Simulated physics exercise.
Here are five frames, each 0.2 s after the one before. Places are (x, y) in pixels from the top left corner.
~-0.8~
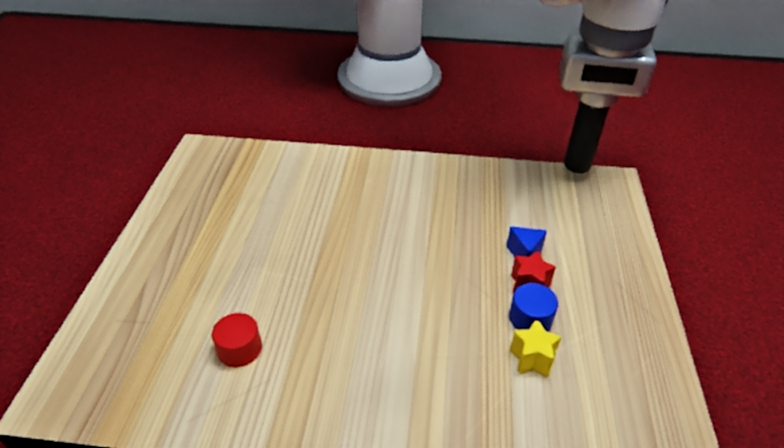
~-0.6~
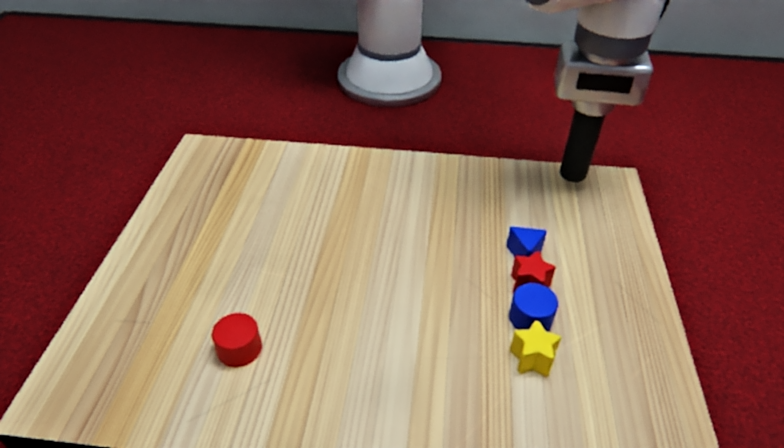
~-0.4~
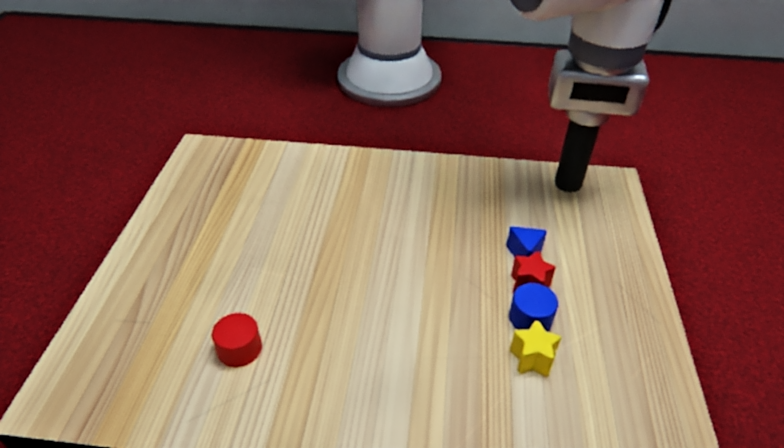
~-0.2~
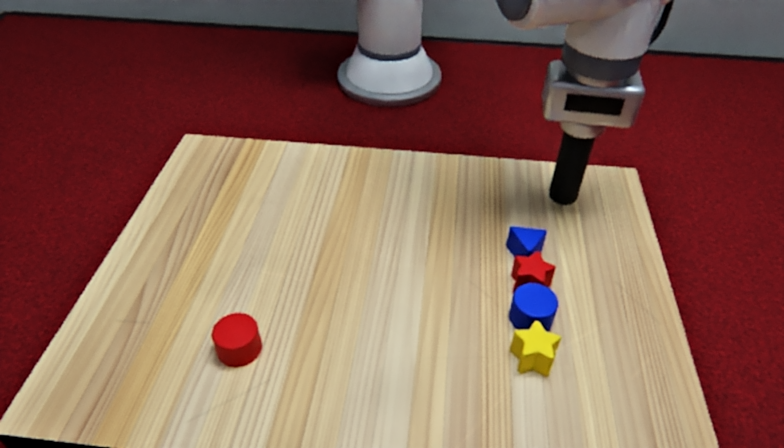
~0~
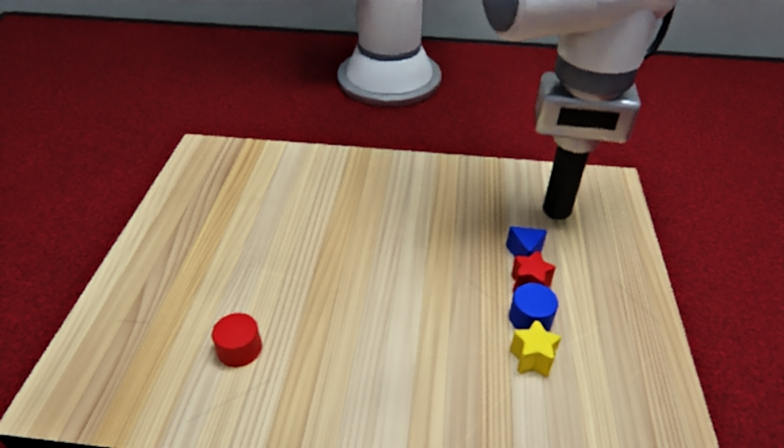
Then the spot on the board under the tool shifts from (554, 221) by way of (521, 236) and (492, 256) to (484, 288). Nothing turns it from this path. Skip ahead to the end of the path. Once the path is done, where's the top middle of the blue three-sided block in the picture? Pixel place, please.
By then it is at (520, 249).
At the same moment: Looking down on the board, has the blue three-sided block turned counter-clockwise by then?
The answer is yes.
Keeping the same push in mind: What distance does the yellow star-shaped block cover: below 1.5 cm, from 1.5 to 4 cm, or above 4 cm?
I'd go with under 1.5 cm for this block.
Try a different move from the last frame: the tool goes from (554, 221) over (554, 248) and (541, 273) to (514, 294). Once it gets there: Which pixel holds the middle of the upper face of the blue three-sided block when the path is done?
Its top centre is at about (510, 247).
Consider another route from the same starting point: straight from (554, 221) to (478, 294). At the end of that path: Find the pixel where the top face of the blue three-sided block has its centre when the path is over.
The centre of its top will be at (466, 294).
The first path, step by step. One third of the way, tool (523, 226); nothing pushed yet.
Two thirds of the way, tool (493, 246); blue three-sided block (520, 248), turned 60° anticlockwise; red star-shaped block (541, 270).
At the end, tool (486, 278); blue three-sided block (520, 249), turned 75° anticlockwise; red star-shaped block (541, 270); blue circular block not moved; yellow star-shaped block not moved.
